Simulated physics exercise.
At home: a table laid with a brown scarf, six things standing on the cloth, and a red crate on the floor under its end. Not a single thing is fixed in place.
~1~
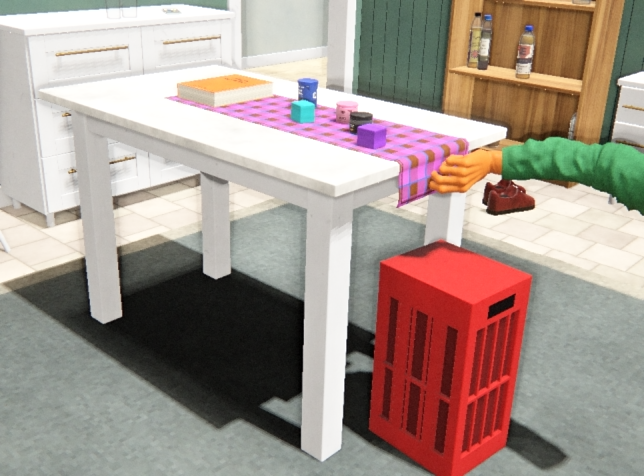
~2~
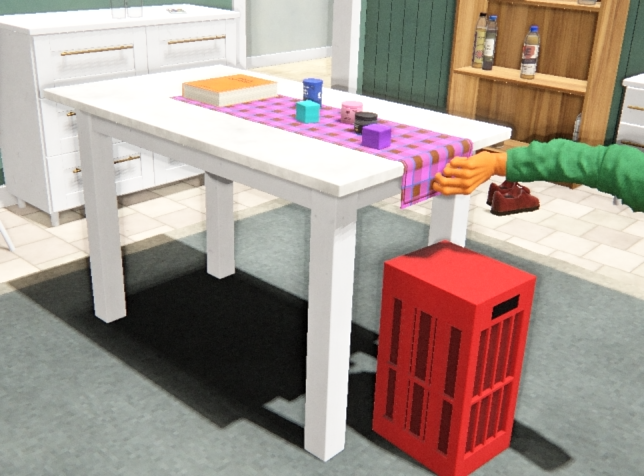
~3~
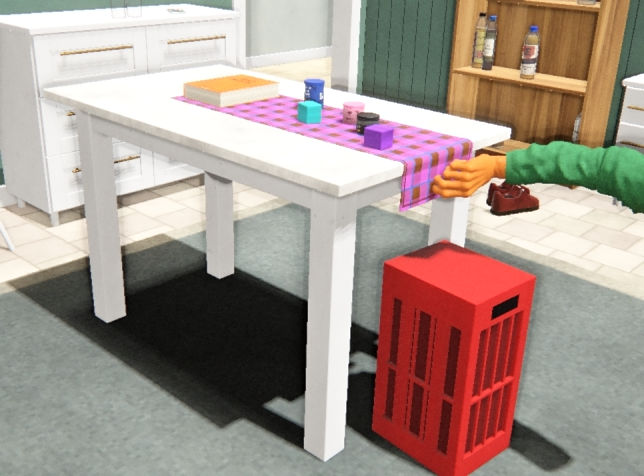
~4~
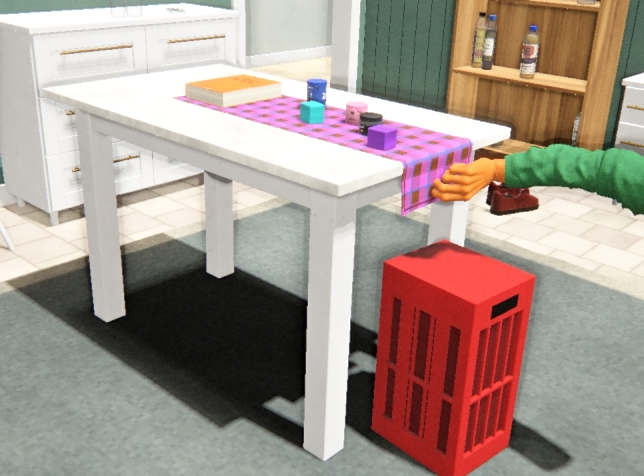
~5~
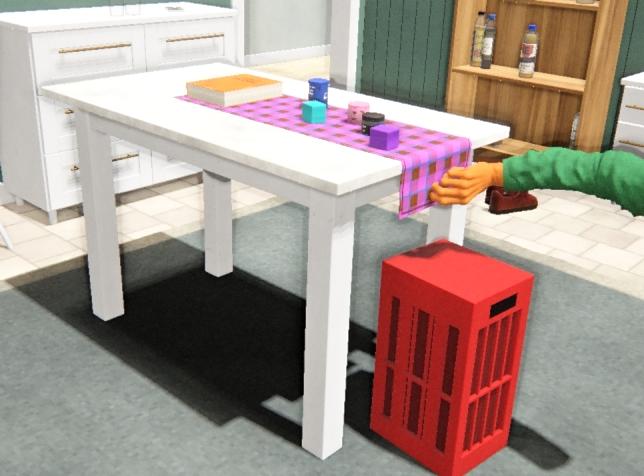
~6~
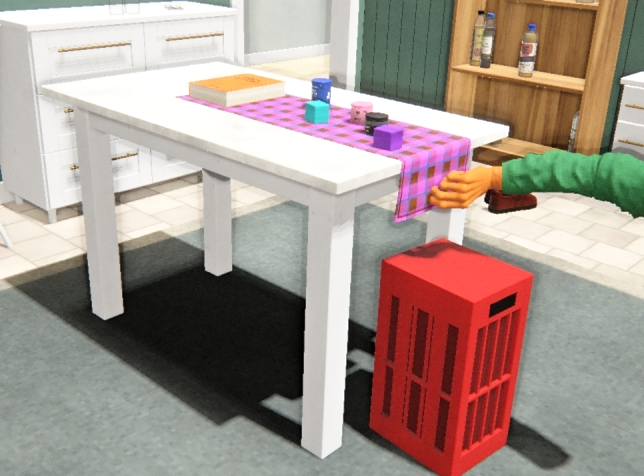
To begin with, a gloved orange hand at the right grips the hanging end of a checked cloth on a white table, above a red crate. The hand draws the cloth slightly over the edge, and the small pots, cubes and blue can ride a short way right with it, still upright.
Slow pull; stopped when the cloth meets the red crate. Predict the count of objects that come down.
Exactly one goes over.
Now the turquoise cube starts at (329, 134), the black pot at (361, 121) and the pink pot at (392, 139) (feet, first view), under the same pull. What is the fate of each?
So the turquoise cube stays aboard, the black pot stays aboard, and the pink pot leaves the top.
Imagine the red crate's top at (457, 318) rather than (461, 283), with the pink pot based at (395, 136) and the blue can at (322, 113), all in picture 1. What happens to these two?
The pink pot falls; the blue can stays on.
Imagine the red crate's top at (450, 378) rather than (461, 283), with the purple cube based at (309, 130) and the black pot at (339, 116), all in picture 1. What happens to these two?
Outcome for the purple cube: It is lost. Outcome for the black pot: It is lost.
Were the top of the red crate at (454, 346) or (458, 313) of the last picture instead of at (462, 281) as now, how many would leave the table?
It comes to 3 and 2 over the edge.
Soon after, hem near (431, 229); all still up.
After that, hem on the crate; purple cube gone.
In the end, hem on the crate; purple cube gone. It carries off one.
